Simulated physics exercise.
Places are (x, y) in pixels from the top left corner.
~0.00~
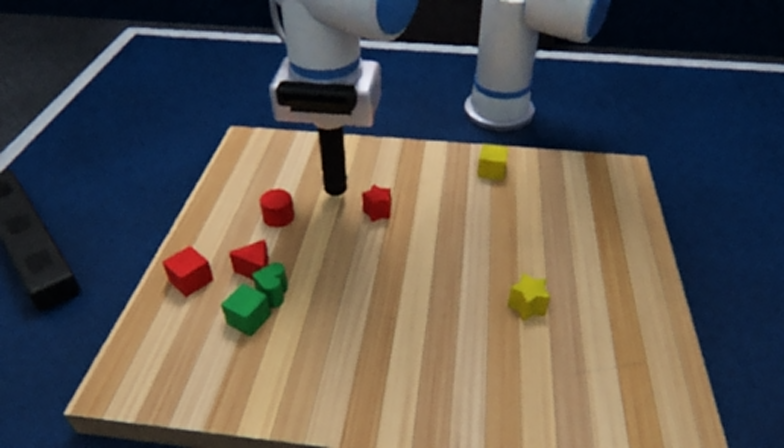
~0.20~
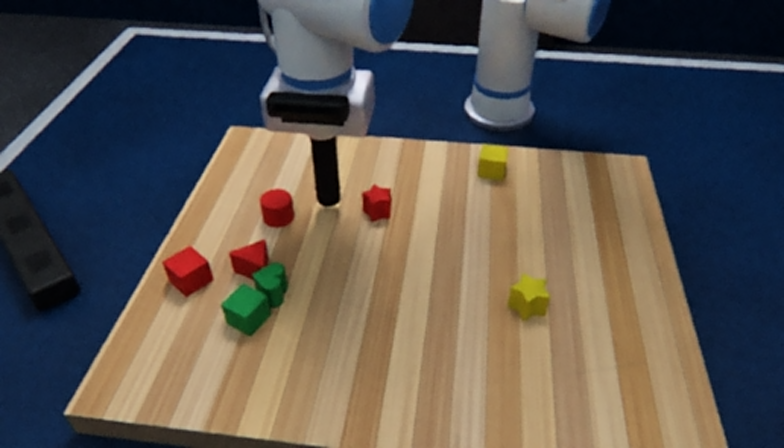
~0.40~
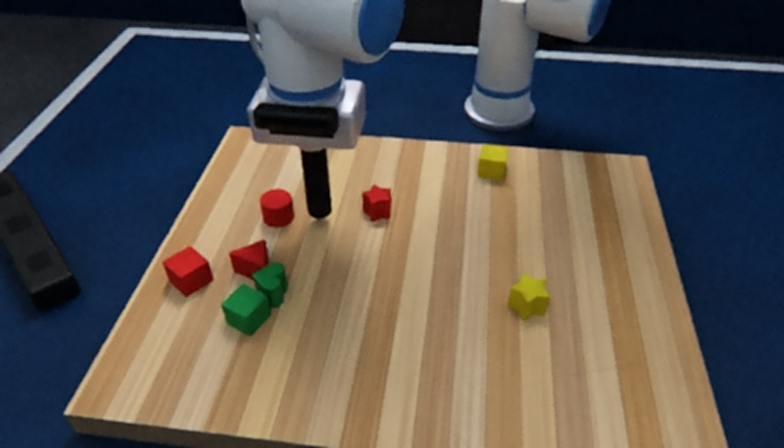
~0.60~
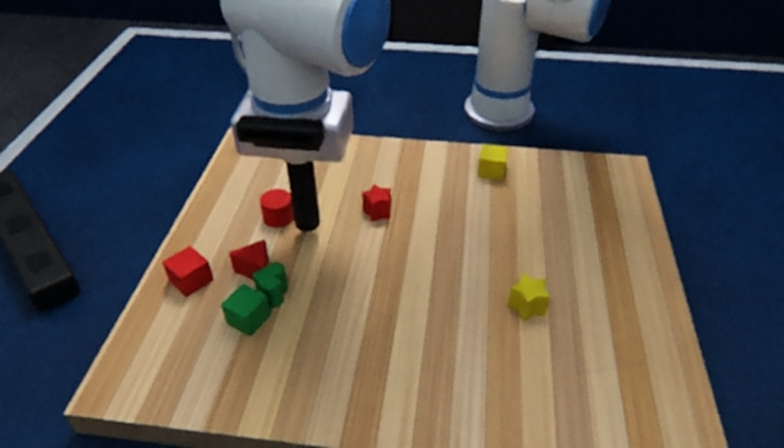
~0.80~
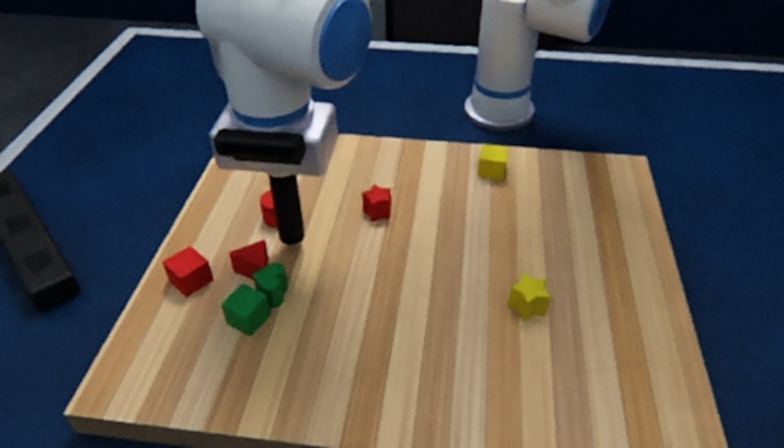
A robot arm moves its black rod down and left between the red blocks.
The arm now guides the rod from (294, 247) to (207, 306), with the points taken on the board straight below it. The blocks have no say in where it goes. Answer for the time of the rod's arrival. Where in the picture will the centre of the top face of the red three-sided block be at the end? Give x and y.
Its top centre lands on (177, 302).
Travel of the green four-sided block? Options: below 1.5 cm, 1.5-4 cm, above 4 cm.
Travel: Within 1.5 cm.
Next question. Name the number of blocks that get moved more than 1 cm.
The answer will be one.
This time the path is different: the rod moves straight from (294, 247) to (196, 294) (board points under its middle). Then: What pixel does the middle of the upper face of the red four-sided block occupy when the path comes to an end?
Around pixel (162, 264).
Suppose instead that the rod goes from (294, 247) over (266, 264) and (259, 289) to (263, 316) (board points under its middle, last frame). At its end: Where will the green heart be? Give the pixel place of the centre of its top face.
Just about (288, 297).
On the path given first. One third of the way, rod (264, 255); red three-sided block (240, 259), turned 25° anticlockwise.
Two thirds of the way, rod (234, 275); red three-sided block (209, 280), turned 35° anticlockwise.
At the end, rod (204, 296); green four-sided block in place; red three-sided block (177, 302), turned 40° anticlockwise; green heart in place.
